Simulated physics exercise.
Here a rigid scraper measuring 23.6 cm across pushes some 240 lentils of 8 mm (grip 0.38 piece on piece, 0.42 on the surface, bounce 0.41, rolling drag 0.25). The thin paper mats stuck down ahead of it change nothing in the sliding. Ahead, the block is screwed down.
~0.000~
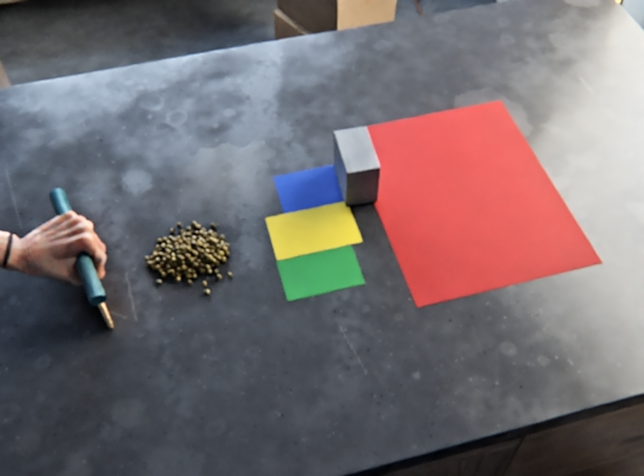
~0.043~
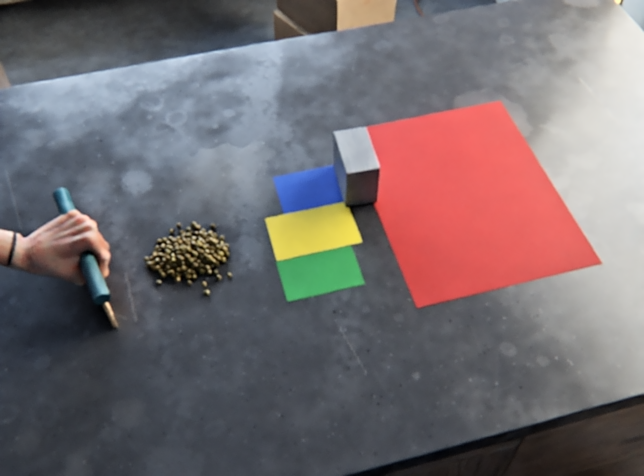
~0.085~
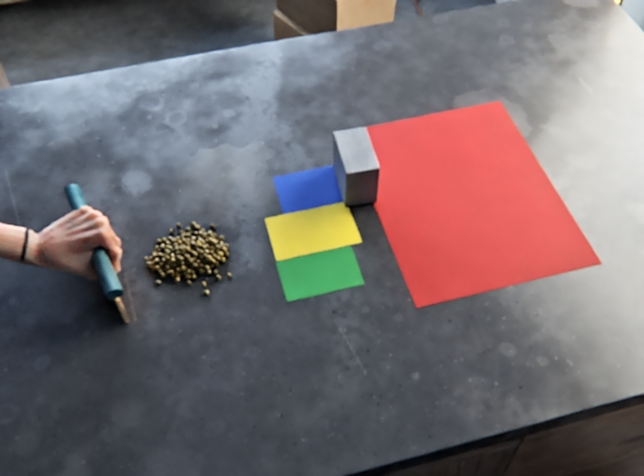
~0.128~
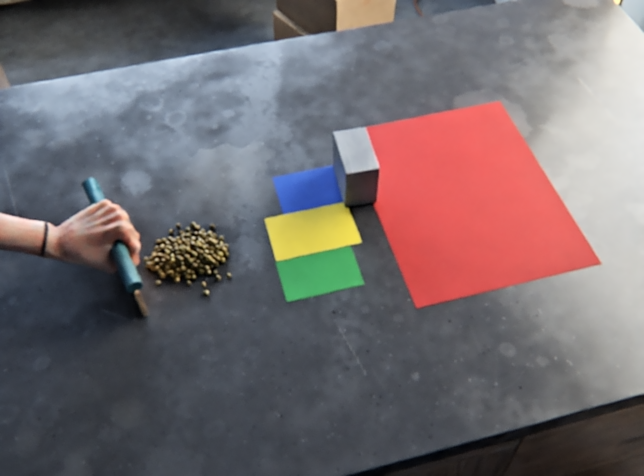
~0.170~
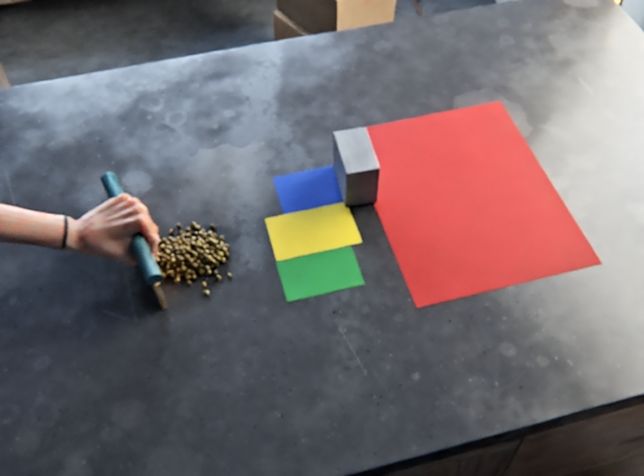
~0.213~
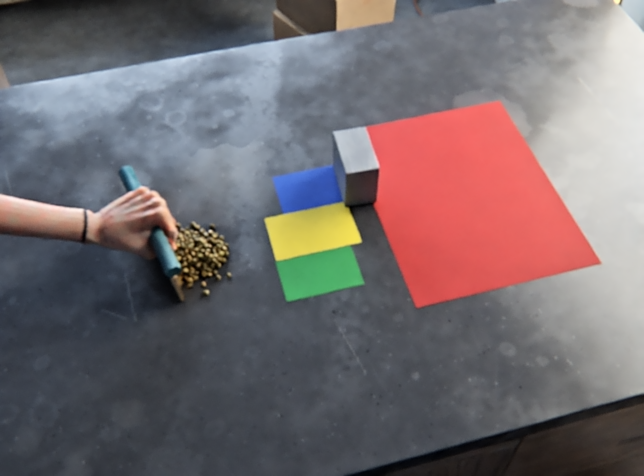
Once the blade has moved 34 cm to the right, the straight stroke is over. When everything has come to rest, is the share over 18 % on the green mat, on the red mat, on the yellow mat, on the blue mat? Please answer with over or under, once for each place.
Green mat, under; red mat, under; yellow mat, over; blue mat, over.
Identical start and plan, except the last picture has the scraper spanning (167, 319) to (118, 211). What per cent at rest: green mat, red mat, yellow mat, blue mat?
Final shares - green mat 30, red mat 0, yellow mat 20, blue mat 0 percent.
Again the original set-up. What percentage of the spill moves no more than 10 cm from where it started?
About 0 %.
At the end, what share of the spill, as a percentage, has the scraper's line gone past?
5 %.
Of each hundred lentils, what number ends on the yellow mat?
Estimate: Around 40 per cent.
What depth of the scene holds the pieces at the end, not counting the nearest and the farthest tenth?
Estimated width: Near 16 cm.
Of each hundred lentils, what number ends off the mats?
Share: Approx. 15 %.
After 0.42 s, scraper 26 cm from its start, spill 17 cm wide; green mat 5 %, yellow mat 30 %, off the mats 65 %.
After 0.62 s, scraper 35 cm from its start, spill 21 cm wide; green mat 5 %, yellow mat 40 %, blue mat 40 %, off the mats 10 %.
Then, at 0.79 s, scraper 35 cm from its start, spill 22 cm wide; green mat 5 %, yellow mat 40 %, blue mat 40 %, off the mats 15 %.
In the end, at 1.0 s, green mat 5 %, yellow mat 40 %, blue mat 40 %, red mat 0 %, off the mats 15 %.
